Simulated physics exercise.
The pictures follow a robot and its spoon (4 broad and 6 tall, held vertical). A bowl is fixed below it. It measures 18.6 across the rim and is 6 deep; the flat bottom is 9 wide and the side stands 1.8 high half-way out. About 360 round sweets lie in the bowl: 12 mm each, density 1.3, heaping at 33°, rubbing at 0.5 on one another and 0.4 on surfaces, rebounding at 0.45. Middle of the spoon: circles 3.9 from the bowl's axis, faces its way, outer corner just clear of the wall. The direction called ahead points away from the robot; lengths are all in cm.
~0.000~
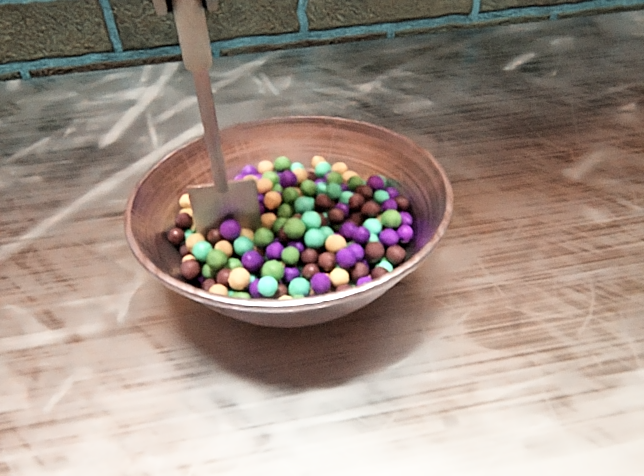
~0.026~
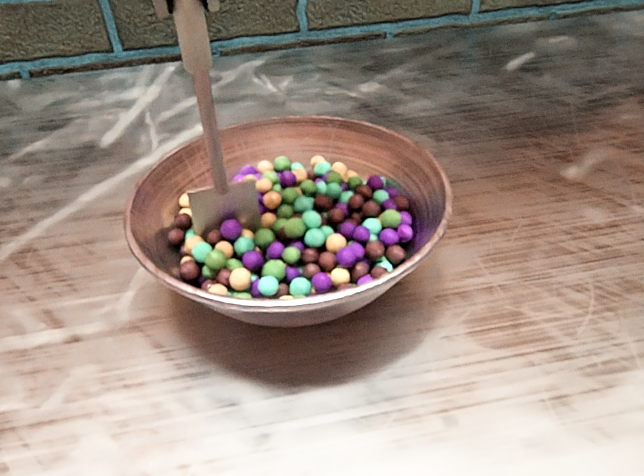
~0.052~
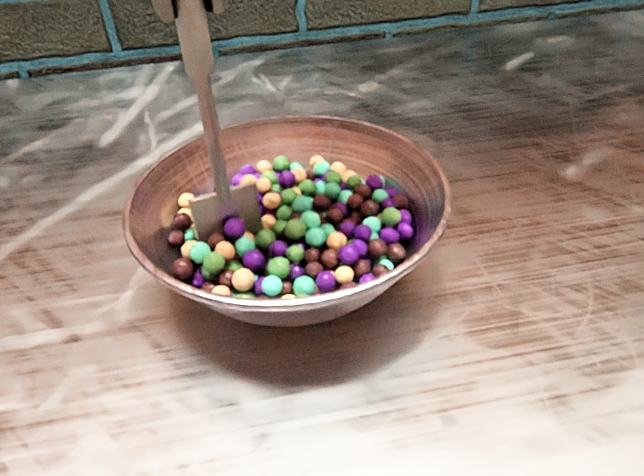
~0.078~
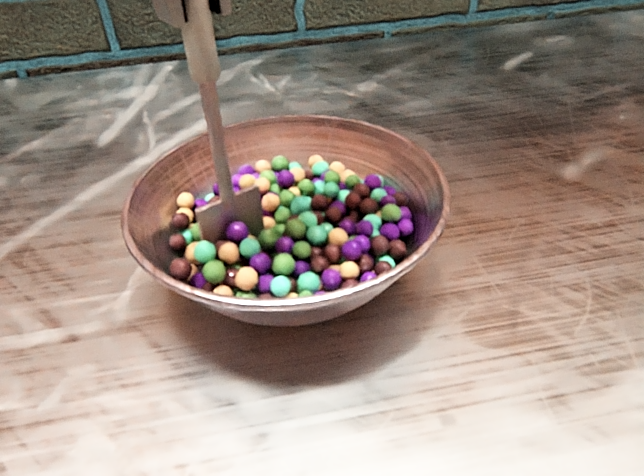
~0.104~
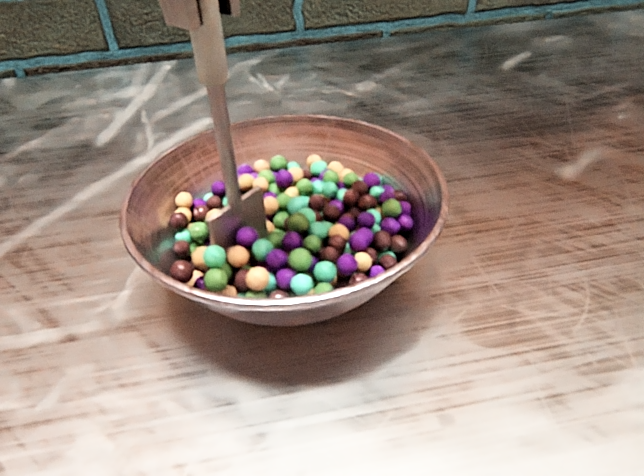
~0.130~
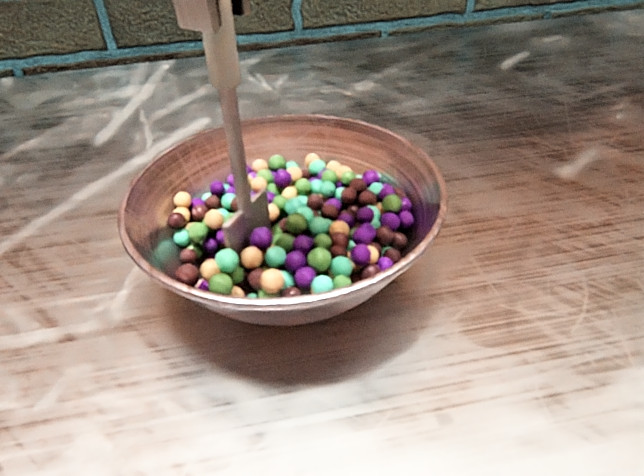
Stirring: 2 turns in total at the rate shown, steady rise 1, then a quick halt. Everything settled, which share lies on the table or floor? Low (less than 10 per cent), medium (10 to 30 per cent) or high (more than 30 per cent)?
The share is medium, between 10 and 30 per cent.
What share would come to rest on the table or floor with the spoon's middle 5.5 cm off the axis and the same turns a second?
That would come to roughly 20 percent.
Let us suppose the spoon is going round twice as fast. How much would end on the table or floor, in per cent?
In that case it comes to around 40 percent.
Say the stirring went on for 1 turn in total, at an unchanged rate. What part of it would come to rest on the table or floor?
10 %.
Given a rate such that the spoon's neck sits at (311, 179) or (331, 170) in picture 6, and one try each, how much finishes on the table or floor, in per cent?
Roughly 45 and 60 percent, in that order.
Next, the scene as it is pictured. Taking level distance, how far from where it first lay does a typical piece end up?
10 cm.
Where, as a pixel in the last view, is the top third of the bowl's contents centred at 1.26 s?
(313, 166).
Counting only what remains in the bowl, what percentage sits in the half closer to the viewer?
60 %.
After 0.69 s, 315° round, highest piece 8 above the table; 320 in the bowl, 32 on the table or floor, 7 in flight or on the tool.
After 1.26 s, 219° round, highest piece 7 above the table; 304 in the bowl, 54 on the table or floor, 1 in flight or on the tool.
After 1.74 s, 0° round, highest piece 7 above the table; 298 in the bowl, 61 on the table or floor.
After 2.44 s, 0° round, highest piece 7 above the table; 298 in the bowl, 61 on the table or floor.
At rest, 298 in the bowl, 61 on the table or floor. That is 17 % on the table or floor.
